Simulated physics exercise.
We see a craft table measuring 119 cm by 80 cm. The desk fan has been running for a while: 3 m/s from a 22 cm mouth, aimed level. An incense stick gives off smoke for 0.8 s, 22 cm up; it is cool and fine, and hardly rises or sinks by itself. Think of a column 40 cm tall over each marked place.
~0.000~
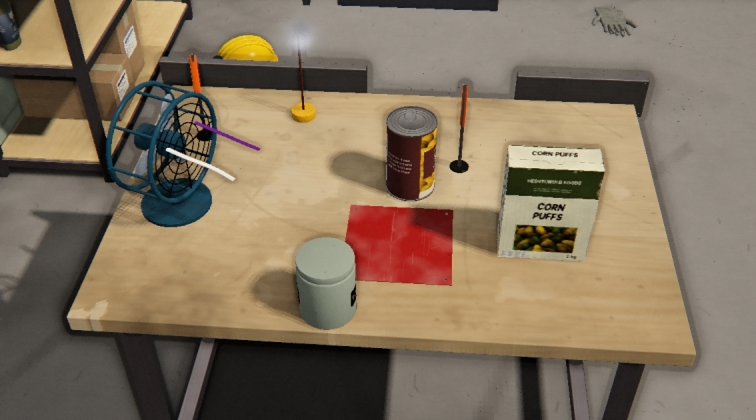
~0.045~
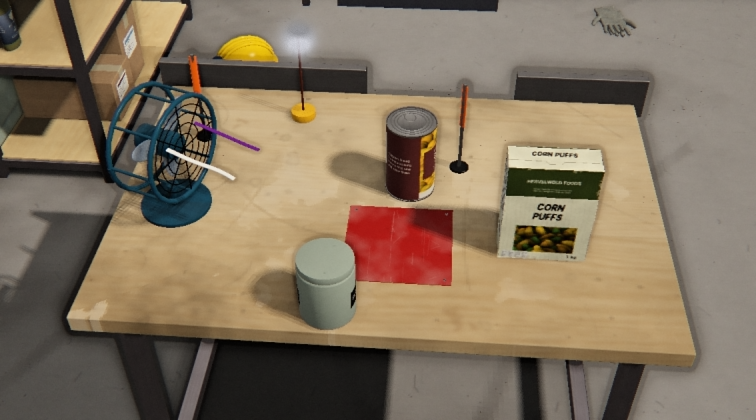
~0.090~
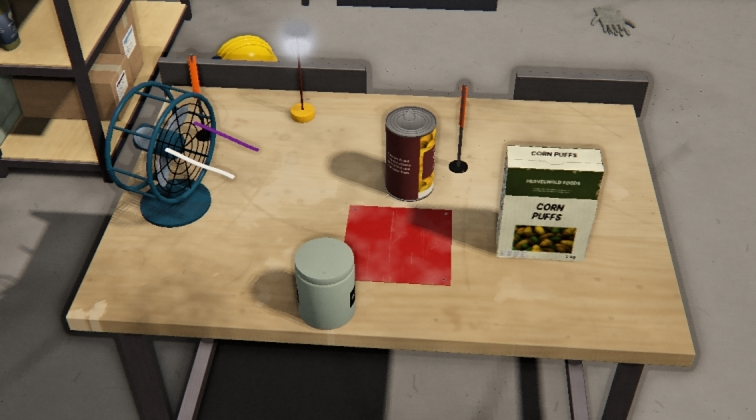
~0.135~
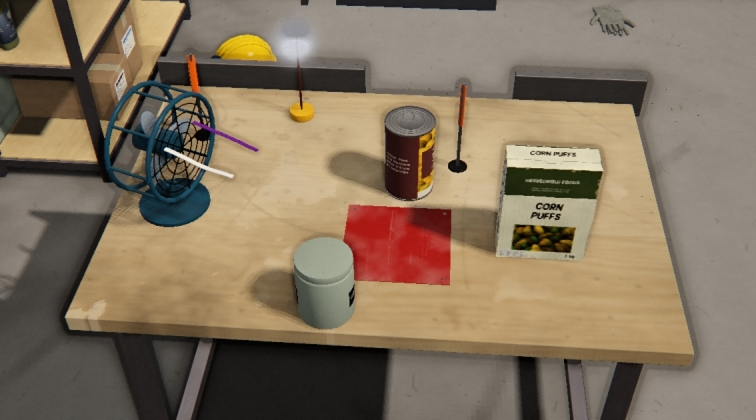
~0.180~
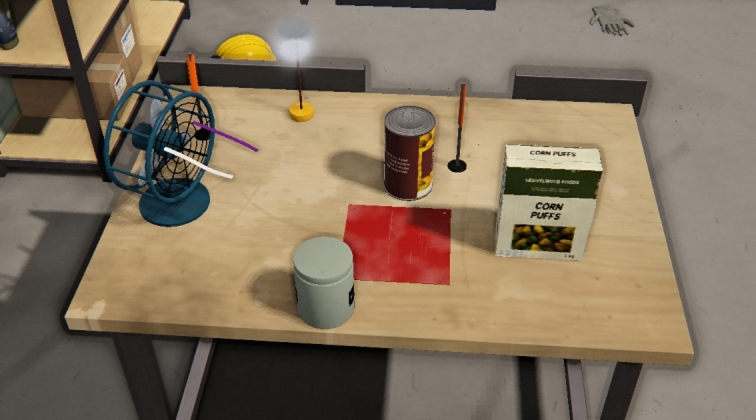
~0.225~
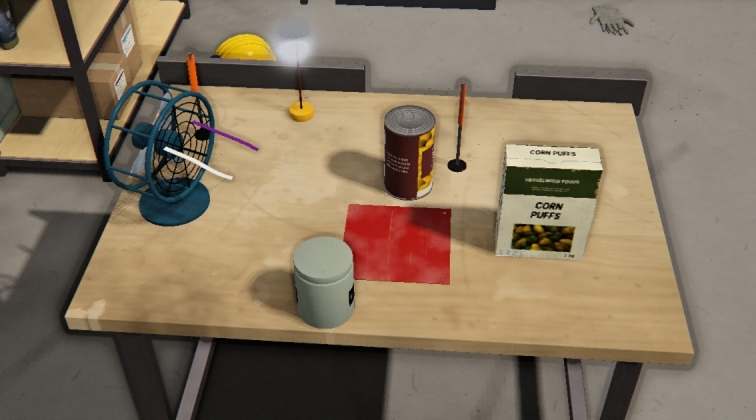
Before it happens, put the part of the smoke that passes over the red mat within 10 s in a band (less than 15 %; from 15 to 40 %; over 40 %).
It is more than 40 % that passes there.
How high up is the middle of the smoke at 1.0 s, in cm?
About 18 cm.
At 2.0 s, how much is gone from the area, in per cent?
About 3 %.
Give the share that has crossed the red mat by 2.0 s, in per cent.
Near 40 %.
By 1.0 s, 0 % is gone from the area; 0 % has passed over the red mat, and the middle of the rest is near (277, 71).
By 2.0 s, 3 % is gone from the area; 43 % has passed over the red mat, and the middle of the rest is near (299, 179).
By 4.0 s, 85 % is gone from the area; 99 % has passed over the red mat, and the middle of the rest is near (670, 182).
By 10.0 s, 98 % is gone from the area; 99 % has passed over the red mat.
